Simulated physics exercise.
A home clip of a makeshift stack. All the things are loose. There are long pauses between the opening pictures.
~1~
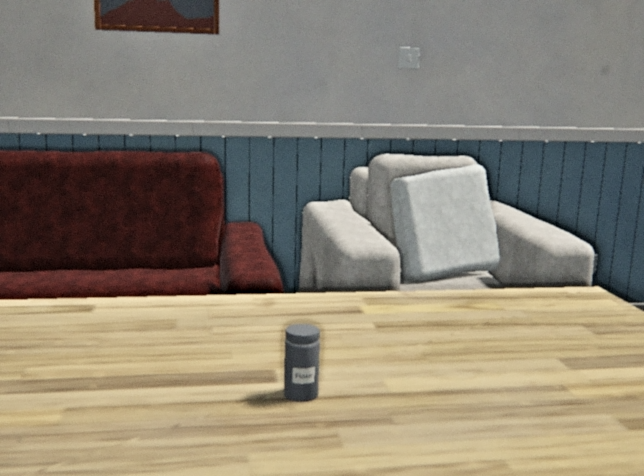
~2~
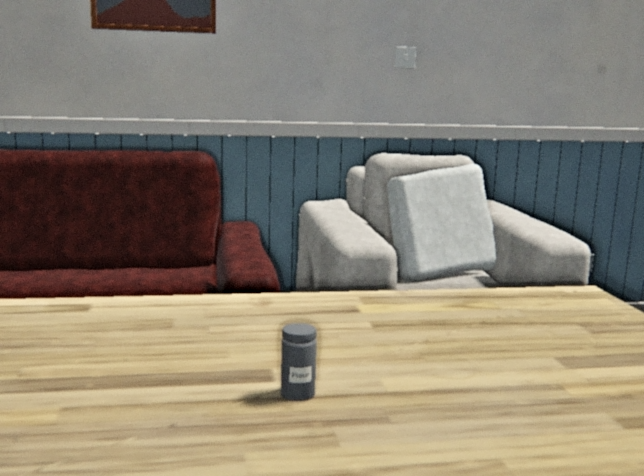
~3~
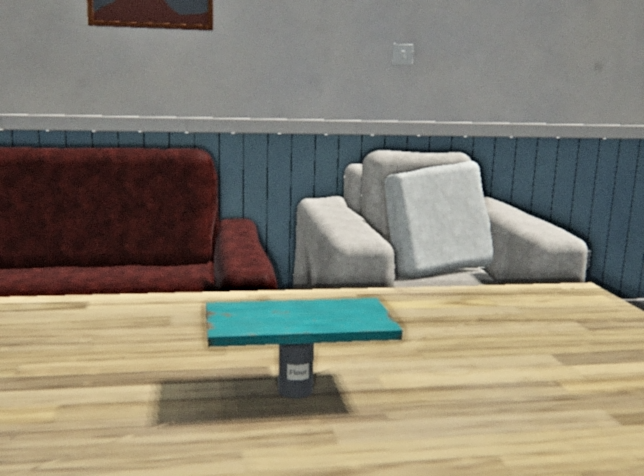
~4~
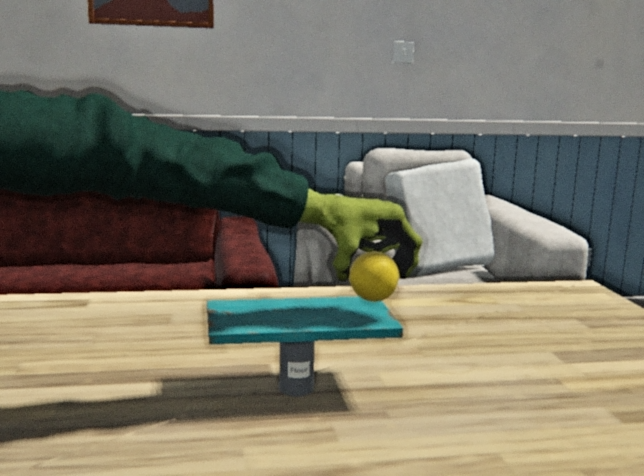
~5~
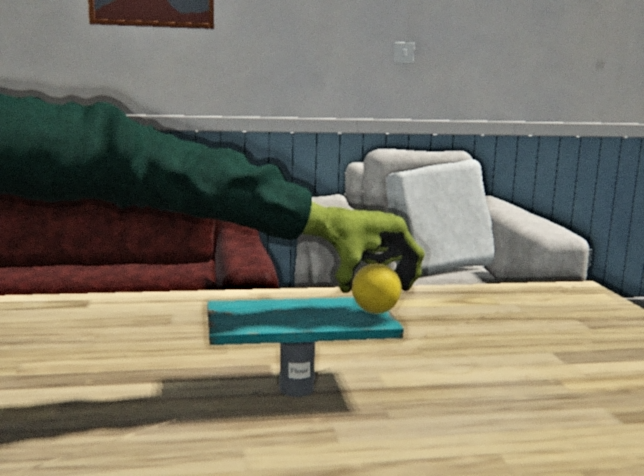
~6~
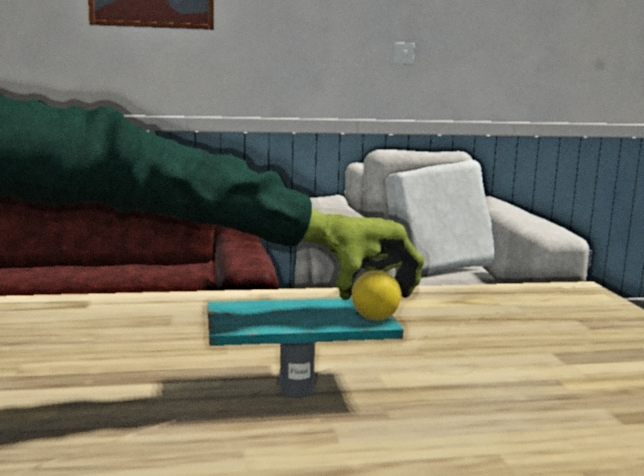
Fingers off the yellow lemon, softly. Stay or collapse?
As it turns out, it comes apart.
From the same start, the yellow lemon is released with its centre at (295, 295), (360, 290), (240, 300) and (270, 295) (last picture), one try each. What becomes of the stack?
In the first case it stays up; in the second case it gives way; in the third case it loses its balance; in the fourth case it keeps its balance.
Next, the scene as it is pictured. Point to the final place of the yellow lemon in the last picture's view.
At about (433, 375).
Then, 0.40 s later than the last frame, yellow lemon now fallen; turquoise board tilted by 59°.
Then, 0.60 s later than the last frame, turquoise board tilted by 39°; grey shaker moved a little.
When it is over, fallen, yellow lemon; moved from the start, turquoise board; grey shaker as before. End places, in pixels of the last picture, yellow lemon near (433, 376). The stack gives way.
